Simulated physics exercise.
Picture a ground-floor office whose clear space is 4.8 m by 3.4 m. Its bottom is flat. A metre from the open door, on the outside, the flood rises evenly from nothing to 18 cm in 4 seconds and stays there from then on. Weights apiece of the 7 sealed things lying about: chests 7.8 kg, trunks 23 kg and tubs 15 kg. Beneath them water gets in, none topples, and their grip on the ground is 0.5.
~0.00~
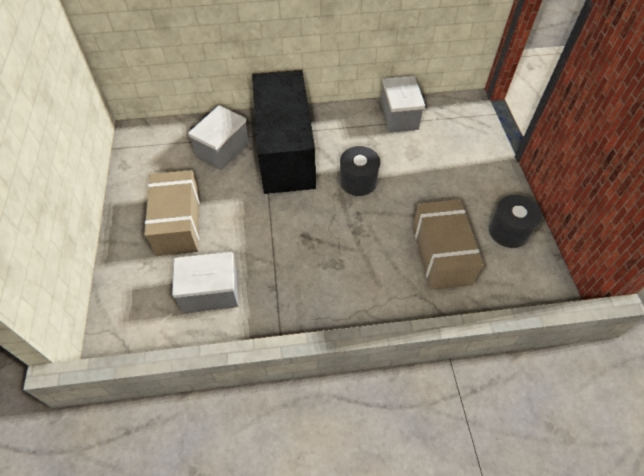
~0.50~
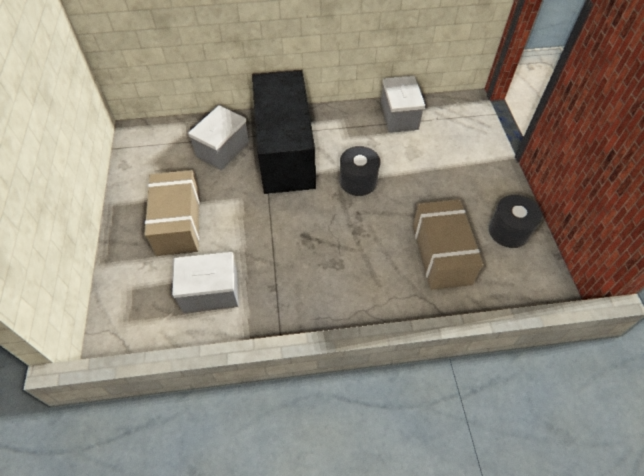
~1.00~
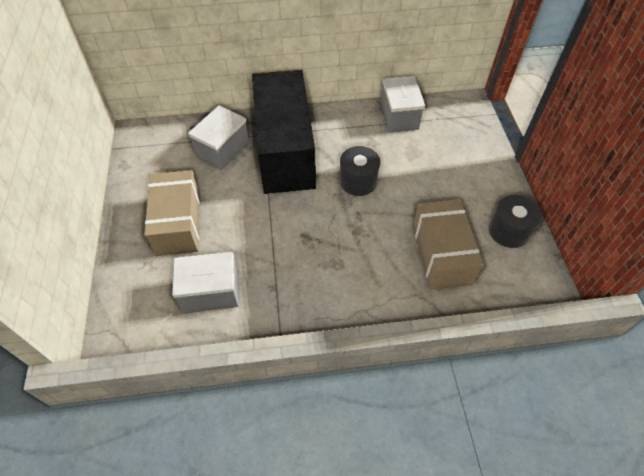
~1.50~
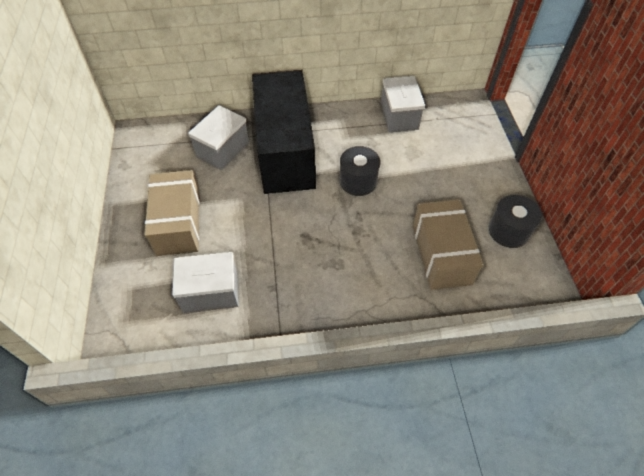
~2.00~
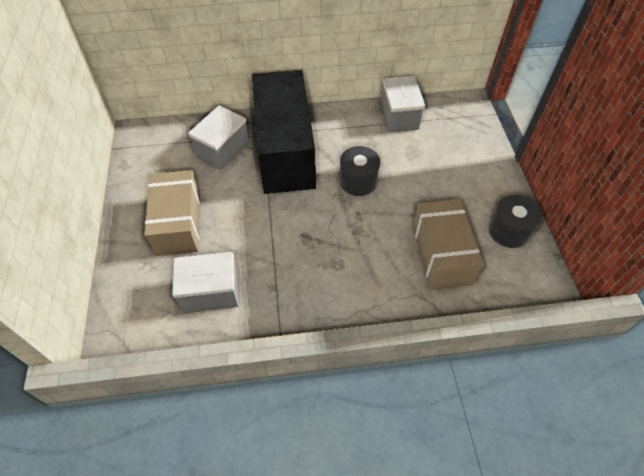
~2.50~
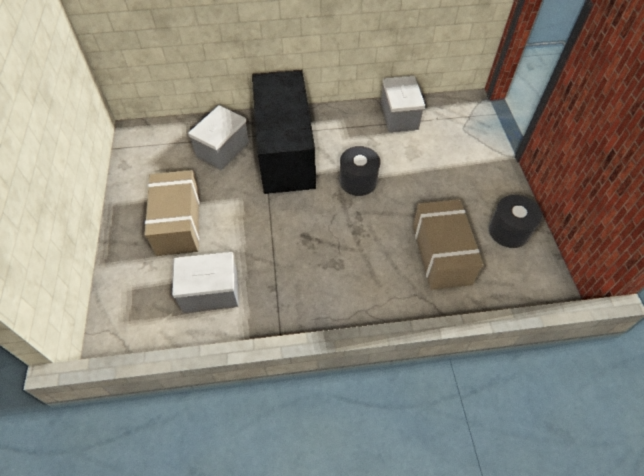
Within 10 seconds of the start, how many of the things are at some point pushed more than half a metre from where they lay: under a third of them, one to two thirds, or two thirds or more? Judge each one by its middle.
The portion should come out lower than one third.
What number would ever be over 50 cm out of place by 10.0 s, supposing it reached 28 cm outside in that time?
That would give 4.
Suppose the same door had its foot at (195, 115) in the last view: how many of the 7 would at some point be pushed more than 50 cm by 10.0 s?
You'd get 3 in that case.
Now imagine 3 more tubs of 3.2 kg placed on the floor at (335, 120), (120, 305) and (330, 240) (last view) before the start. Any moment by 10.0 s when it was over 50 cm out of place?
In turn: Beyond the mark, within the mark, beyond the mark.
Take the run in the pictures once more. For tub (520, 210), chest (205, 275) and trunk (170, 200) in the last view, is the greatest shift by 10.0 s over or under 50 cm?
Order as asked - a smaller shift, a smaller shift, a smaller shift.
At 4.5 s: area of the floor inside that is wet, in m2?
My estimate is roughly 4.0 m2.
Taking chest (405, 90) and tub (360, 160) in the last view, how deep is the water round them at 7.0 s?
Some 13 cm at the first, some 9 cm at the second.
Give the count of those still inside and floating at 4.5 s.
The count is 0.
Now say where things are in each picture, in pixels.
In the first frame, a chest at (203, 273), on the bottom; a trunk at (450, 233), on the bottom; water covers 0.0 m2; 0 of 7 have shifted.
In the second frame, a chest at (203, 273), on the bottom; a trunk at (450, 233) rests on the ground; 0.0 m2 under water; 0 of 7 have shifted.
In the third frame, a chest at (203, 273) rests on the ground; a trunk at (450, 233), on the bottom; 0.0 m2 under water; 0 of 7 have shifted.
In the fourth frame, a chest at (203, 273) rests on the ground; a trunk at (450, 233) rests on the ground; water covers 0.0 m2; 0 of 7 have shifted.
In the fifth frame, a chest at (203, 273), on the bottom; a trunk at (450, 233), on the bottom; 0.0 m2 under water; 0 of 7 have shifted.
In the sixth frame, a chest at (203, 273) rests on the ground; a trunk at (450, 233) rests on the ground; 0.3 m2 under water; 0 of 7 have shifted.
After 3.5 s 0 of 7 are over 50 cm from their spots; 0 afloat.
After 4.5 s 0 of 7 are over 50 cm from their spots; 0 afloat.
After 7.0 s 1 of 7 are over 50 cm from their spots; 1 afloat.
After 10.0 s 2 of 7 are over 50 cm from their spots, and 2 have been at some point; 1 afloat.
